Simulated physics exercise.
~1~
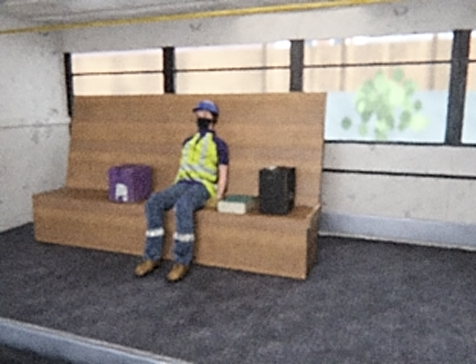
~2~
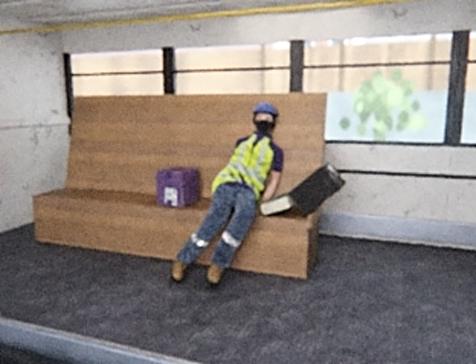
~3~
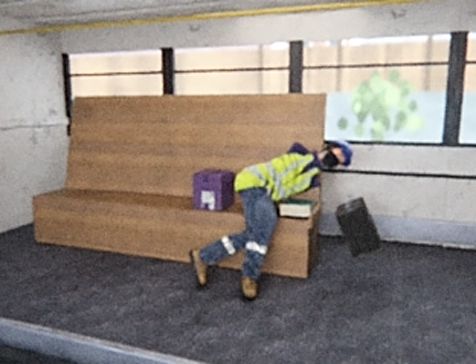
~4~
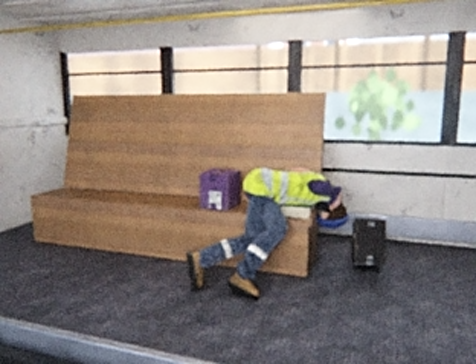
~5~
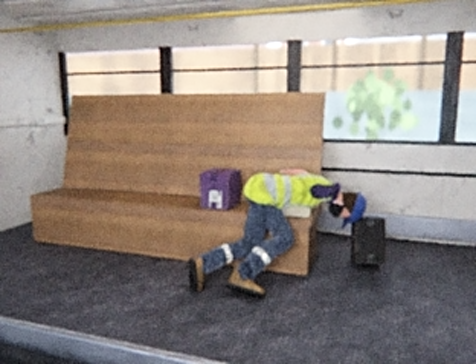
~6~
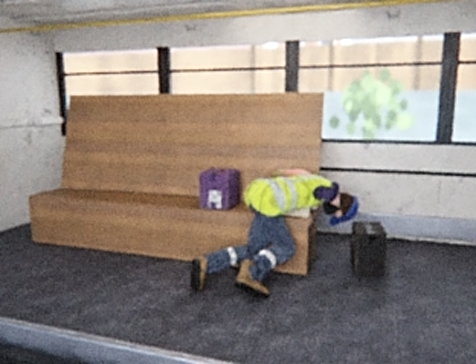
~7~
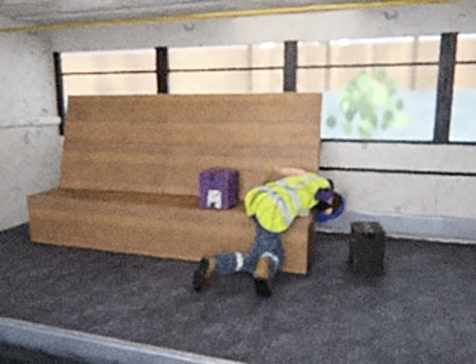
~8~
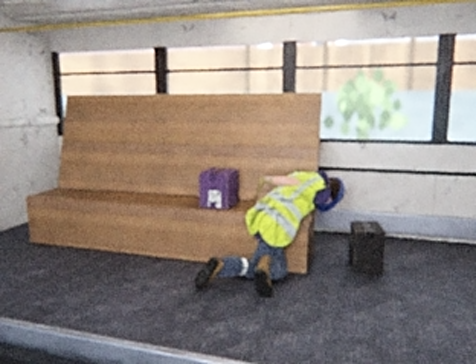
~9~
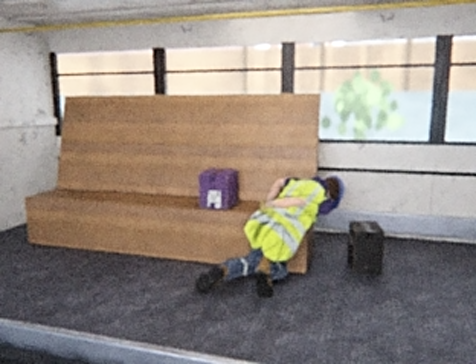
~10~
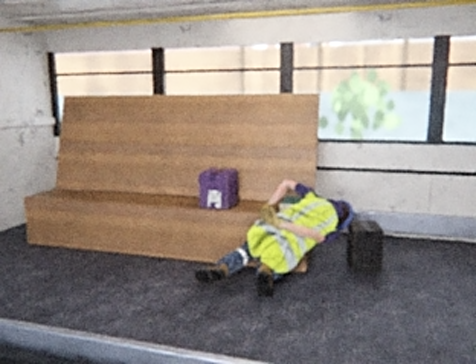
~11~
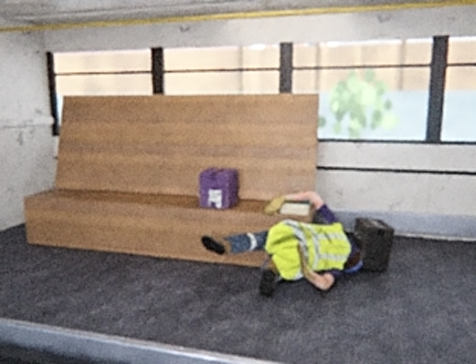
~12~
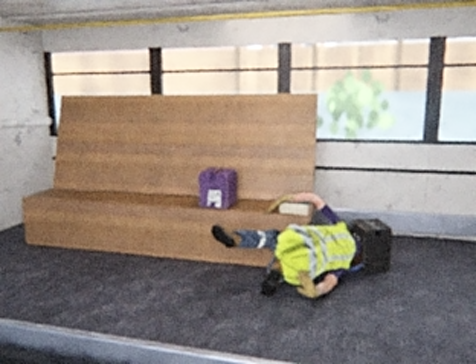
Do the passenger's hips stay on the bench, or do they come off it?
The passenger's hips come off the bench. He sags over its right end and finishes with his hips down off the seat, beside the fallen black case.
